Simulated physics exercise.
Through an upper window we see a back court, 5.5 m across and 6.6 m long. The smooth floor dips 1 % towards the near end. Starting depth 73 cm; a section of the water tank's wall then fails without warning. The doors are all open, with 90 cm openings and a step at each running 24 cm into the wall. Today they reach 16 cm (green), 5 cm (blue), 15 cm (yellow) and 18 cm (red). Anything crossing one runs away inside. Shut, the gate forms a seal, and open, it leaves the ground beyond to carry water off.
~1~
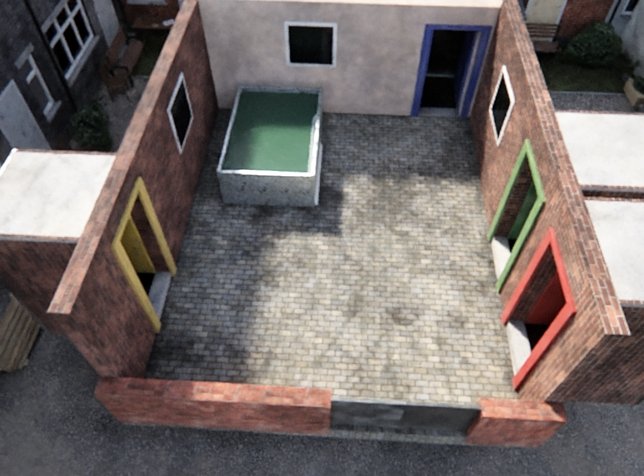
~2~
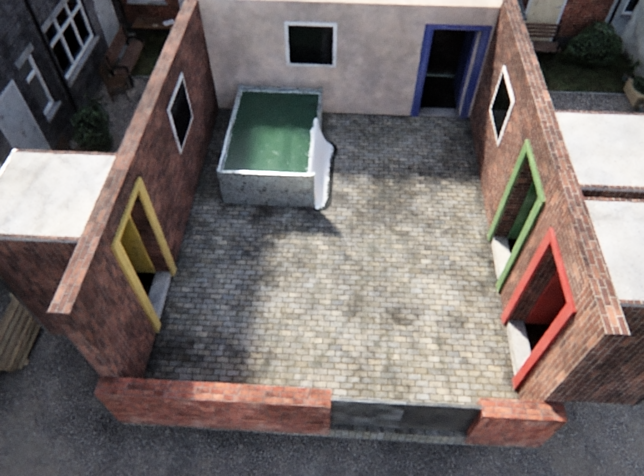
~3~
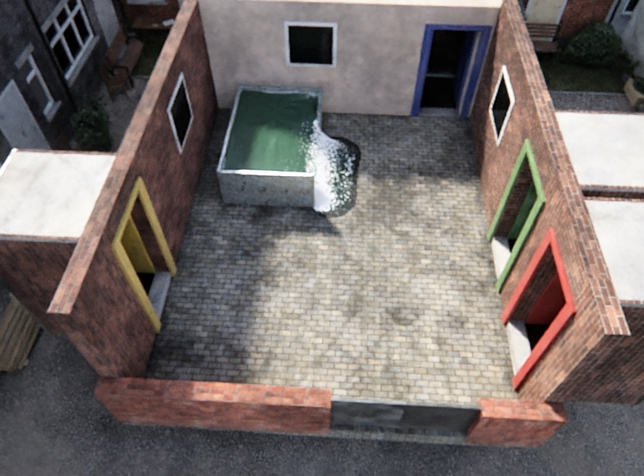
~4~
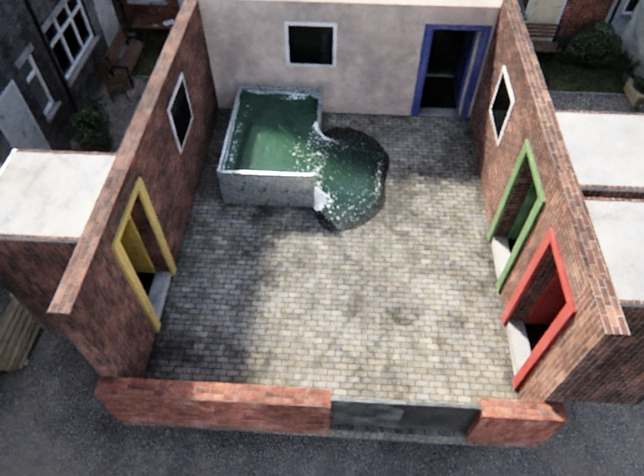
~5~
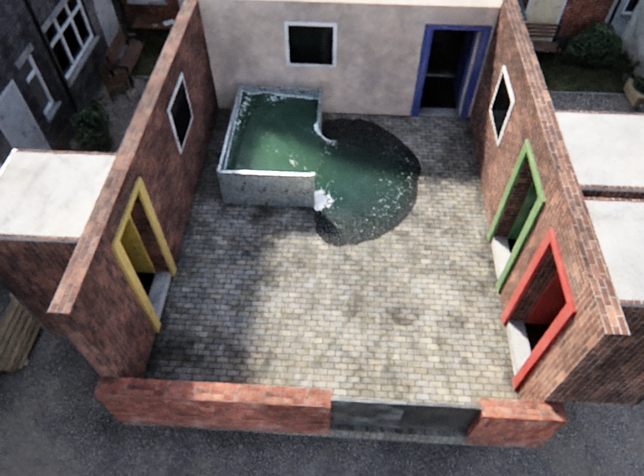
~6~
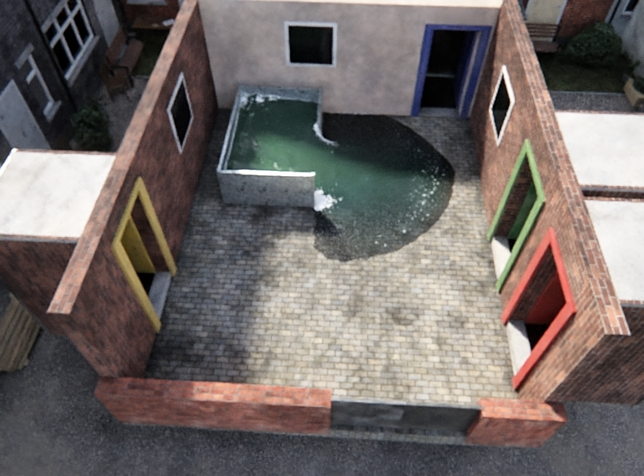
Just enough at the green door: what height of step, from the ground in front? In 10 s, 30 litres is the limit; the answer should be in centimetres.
Some 18 cm.
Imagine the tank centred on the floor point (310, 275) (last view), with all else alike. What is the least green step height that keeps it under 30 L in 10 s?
28 cm or thereabouts.
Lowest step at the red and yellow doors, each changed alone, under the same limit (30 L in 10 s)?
Roughly 12.0 cm for the red door and roughly 8.0 cm for the yellow door.
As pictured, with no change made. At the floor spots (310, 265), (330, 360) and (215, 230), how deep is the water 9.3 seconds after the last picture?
First 3, then 8, then 7 cm.
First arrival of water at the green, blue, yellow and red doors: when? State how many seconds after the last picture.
So green sees it at 0.5 s, blue at 0.3 s, yellow at 4.5 s and red at 1.2 s.
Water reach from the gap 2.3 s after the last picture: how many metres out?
Close to 5.6 metres, I'd say.
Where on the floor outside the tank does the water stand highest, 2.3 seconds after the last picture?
About (517, 423).
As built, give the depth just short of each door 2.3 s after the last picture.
Door by door, in centimetres - green 20, blue 19, yellow 0, red 14.
Then, 0.7 s after the last picture water covers 40 % of the floor, deepest (40 cm) near (479, 195); 15 cm at the green door, 0 litres in over its 16 cm step.
Then, 2.3 s after the last picture water covers 50 % of the floor, deepest (40 cm) near (517, 423); 20 cm at the green door, 35 litres in over its 16 cm step.
Then, 9.3 s after the last picture water covers 100 % of the floor, deepest (15 cm) near (138, 401); 6 cm at the green door, 41 litres in over its 16 cm step.
At the green door as built, the water peaked near 27 cm, 1.3 s after the last picture.
With a step of 15.5 cm, 44 litres would have come in within the 10 s; with 20.5 cm, 16 litres. So under 30 litres takes about 18 cm.
